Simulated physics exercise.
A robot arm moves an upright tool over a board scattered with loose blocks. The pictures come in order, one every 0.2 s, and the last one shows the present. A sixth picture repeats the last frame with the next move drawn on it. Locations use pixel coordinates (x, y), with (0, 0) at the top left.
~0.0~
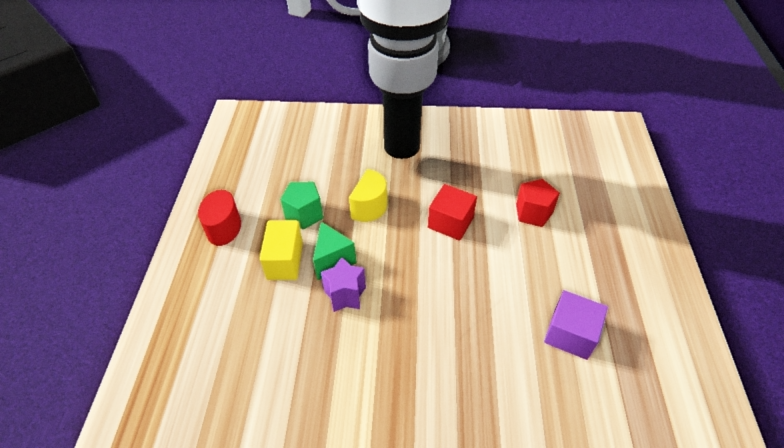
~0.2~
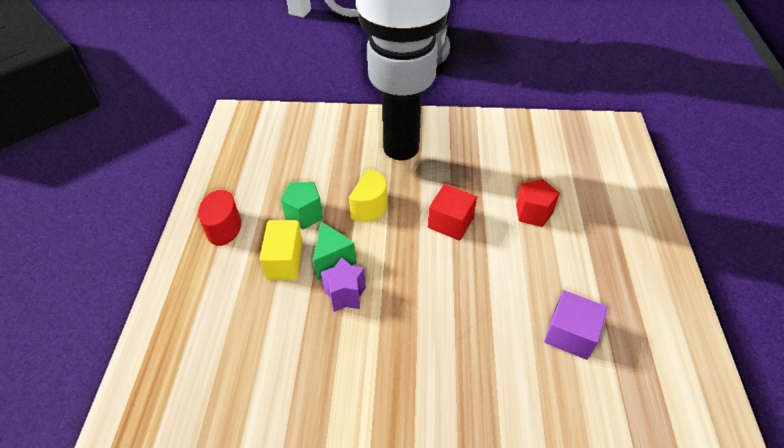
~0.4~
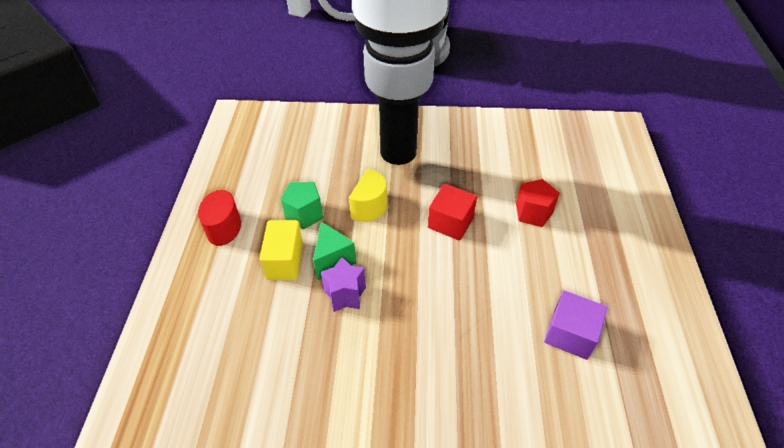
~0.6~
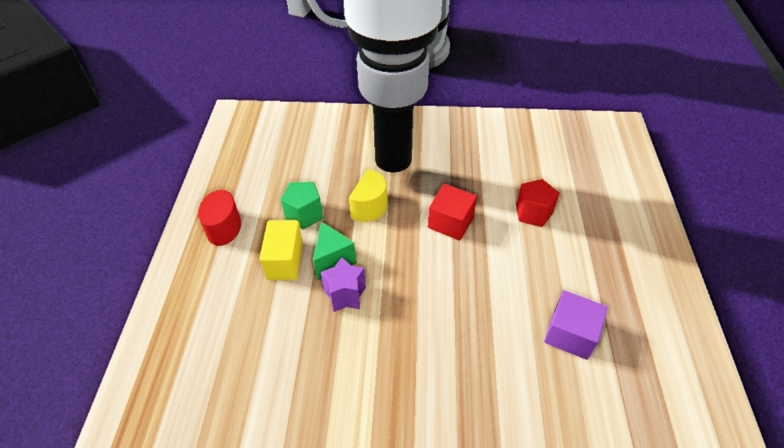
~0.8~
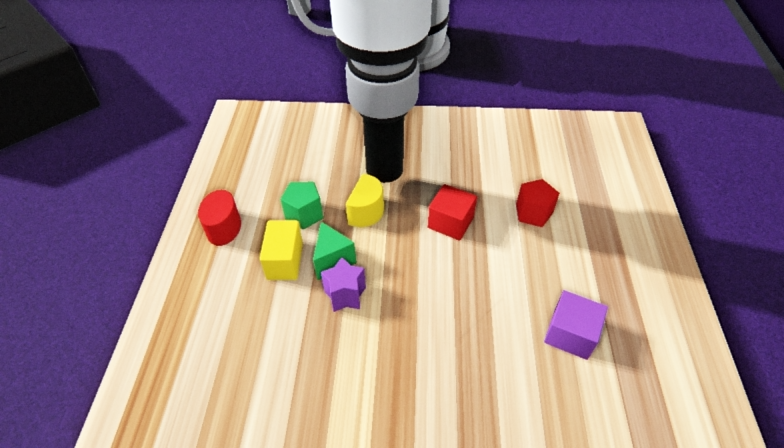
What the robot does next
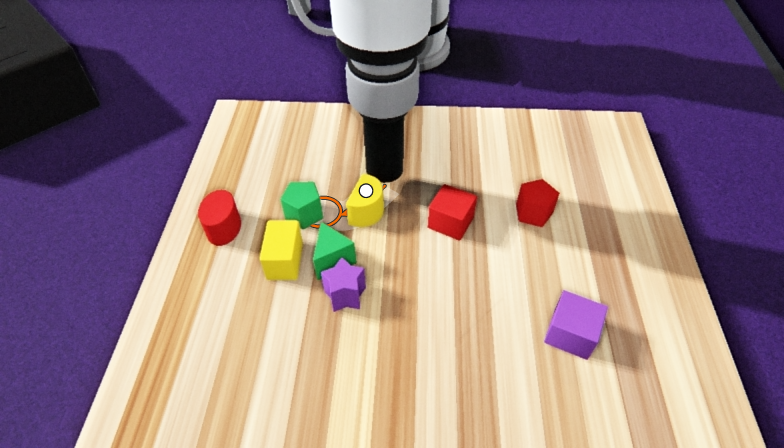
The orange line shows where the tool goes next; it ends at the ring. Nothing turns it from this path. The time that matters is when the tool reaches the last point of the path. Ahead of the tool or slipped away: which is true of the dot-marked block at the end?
I expect it to be beside or behind the tool.
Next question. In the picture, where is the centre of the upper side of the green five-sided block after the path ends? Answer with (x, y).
Close to (281, 193).
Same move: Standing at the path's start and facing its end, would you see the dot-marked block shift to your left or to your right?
The answer is left: Facing from the path's start to its end, that's where the dot-marked block shifts.
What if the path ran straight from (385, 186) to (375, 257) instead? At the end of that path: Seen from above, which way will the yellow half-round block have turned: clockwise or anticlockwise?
It twists with the clock when seen from above.
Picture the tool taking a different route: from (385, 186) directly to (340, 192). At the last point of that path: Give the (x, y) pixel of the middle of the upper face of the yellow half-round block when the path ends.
Around pixel (347, 197).
The drawn path runs from (385, 186) over (368, 201) and (348, 215) to (322, 212); the dot is on the yellow half-round block.
What follows on the original path. Halfway along, tool at (358, 194); green triangle at (329, 246); yellow half-round block at (349, 218), turned 35° anticlockwise.
At the end, tool at (319, 196); yellow rectangle not moved; green five-sided block at (281, 193); green triangle at (328, 247), turned 15° clockwise; yellow half-round block at (344, 225), turned 60° anticlockwise.
